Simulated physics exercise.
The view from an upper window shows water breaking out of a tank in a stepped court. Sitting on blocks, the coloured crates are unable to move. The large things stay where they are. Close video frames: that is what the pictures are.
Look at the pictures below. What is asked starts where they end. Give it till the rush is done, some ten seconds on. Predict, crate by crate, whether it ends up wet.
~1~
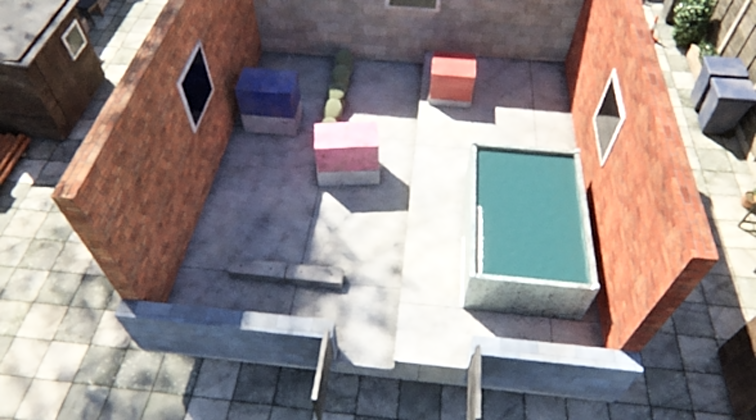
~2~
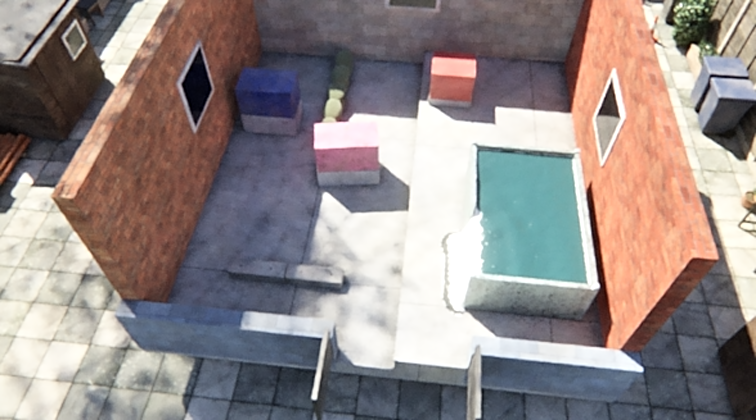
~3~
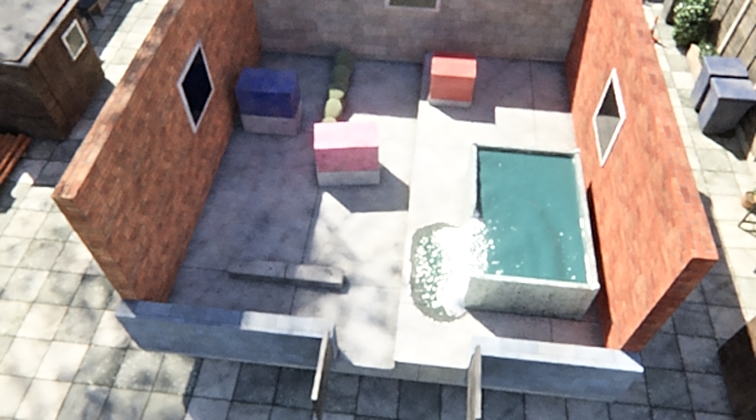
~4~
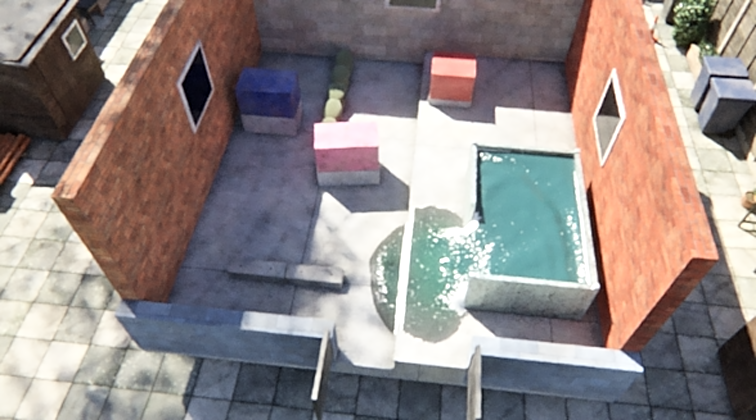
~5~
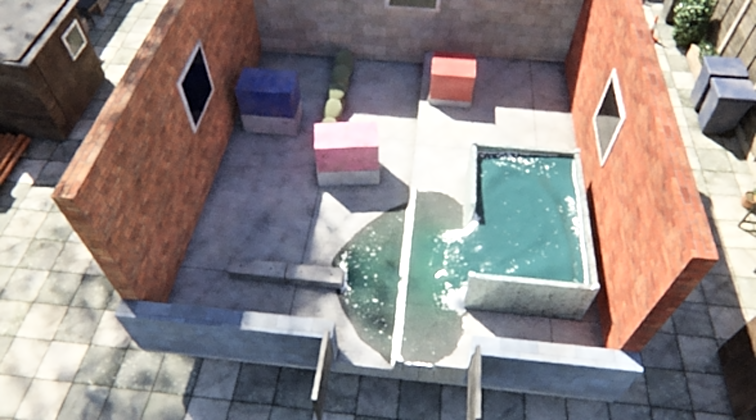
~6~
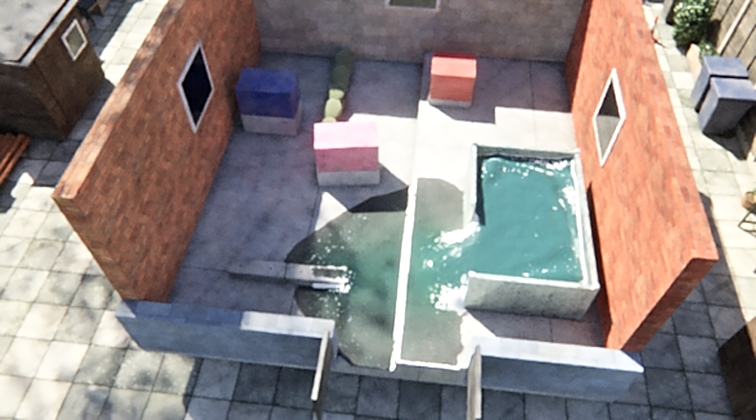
My prediction: Red crate: Clear. Blue crate: Clear. Pink crate: Clear.
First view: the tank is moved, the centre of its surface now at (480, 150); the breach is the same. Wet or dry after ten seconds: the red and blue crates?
Red: Not reached; blue: Not reached.
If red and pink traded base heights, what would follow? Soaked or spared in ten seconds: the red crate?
The red one is not reached.
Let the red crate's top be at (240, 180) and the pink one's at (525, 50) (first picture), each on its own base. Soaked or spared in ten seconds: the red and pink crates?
So the red crate gets reached and the pink crate stays high and dry.
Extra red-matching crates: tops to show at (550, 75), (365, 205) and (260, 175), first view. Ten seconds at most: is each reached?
Listed order: Unflooded / flooded / flooded.
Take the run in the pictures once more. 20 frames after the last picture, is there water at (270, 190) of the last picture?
Answer: Flooding.
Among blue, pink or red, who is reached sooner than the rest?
Note: The pink crate is first.
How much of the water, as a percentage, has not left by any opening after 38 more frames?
Around 88 in a hundred.
A moment on, water covers 30 % of the floor; the red crate not reached, the blue crate not reached, the pink crate water round its plinth.
Next, water covers 40 % of the floor; the red crate not reached, the blue crate water round its plinth, the pink crate water round its plinth.
Then, water covers 45 % of the floor; the red crate not reached, the blue crate water round its plinth, the pink crate water round its plinth.
Later, water covers 60 % of the floor; the red crate not reached, the blue crate water round its plinth, the pink crate water round its plinth.
In the end, water covers 65 % of the floor; the red crate stayed above the water, the blue crate stayed above the water, the pink crate stayed above the water.
